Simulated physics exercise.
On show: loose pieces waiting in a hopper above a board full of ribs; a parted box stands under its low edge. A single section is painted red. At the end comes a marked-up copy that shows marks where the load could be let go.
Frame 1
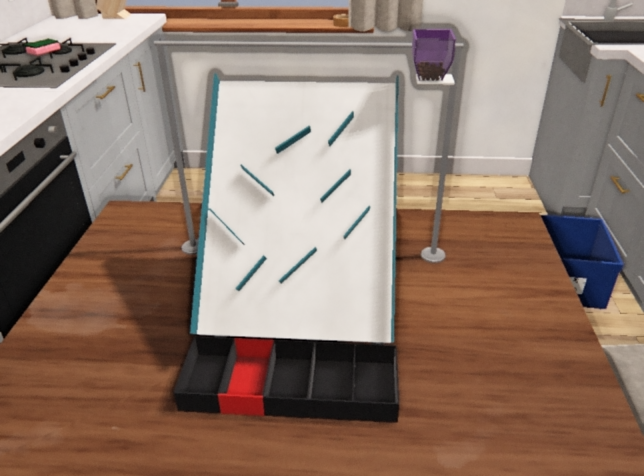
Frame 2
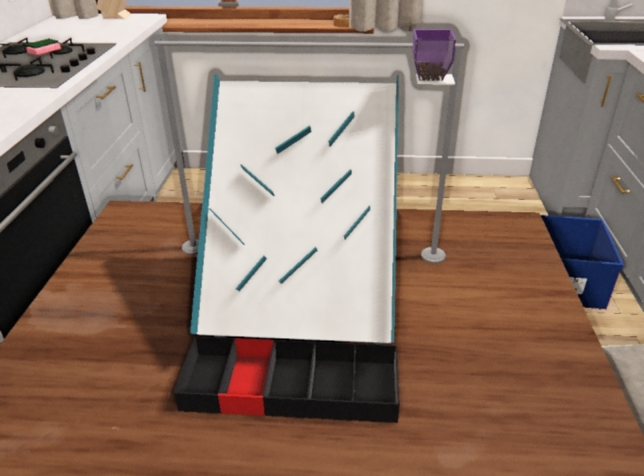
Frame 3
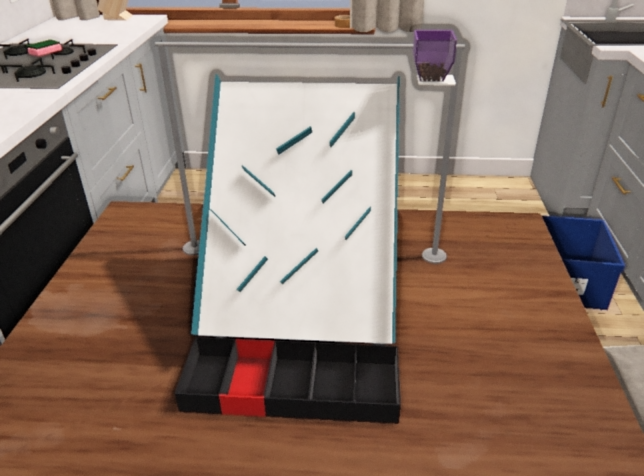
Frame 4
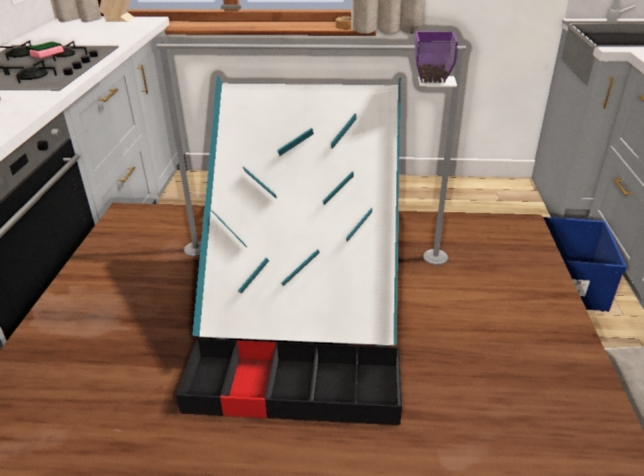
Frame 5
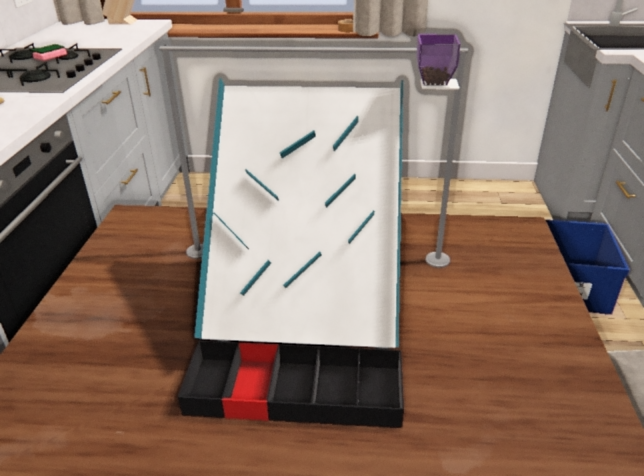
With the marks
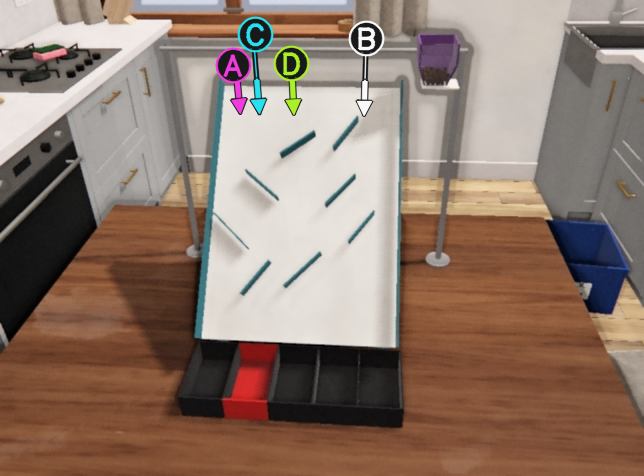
The video shows a white board with slanted teal ribs above a black divided box with one red section, and a purple hopper of dark pieces at upper right; nothing moves except a very slight shift of the view.
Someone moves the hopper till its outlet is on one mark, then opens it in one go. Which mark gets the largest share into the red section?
D is best.
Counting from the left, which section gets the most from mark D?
The second.
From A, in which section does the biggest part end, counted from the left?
The first from the left.
On the marked copy, mark A meets the board at (239, 108); mark B meets the board at (364, 110); mark C meets the board at (259, 108); mark D meets the board at (293, 109).
If A is chosen, about a third in the red section, about two thirds in other sections, a stray few held on the board.
If B is chosen, about a quarter in the red section, about half in other sections, a small part outside the box.
If C is chosen, about a third in the red section, about half in other sections, a stray few held on the board, a small part outside the box.
If D is chosen, about two thirds in the red section, about a third in other sections.
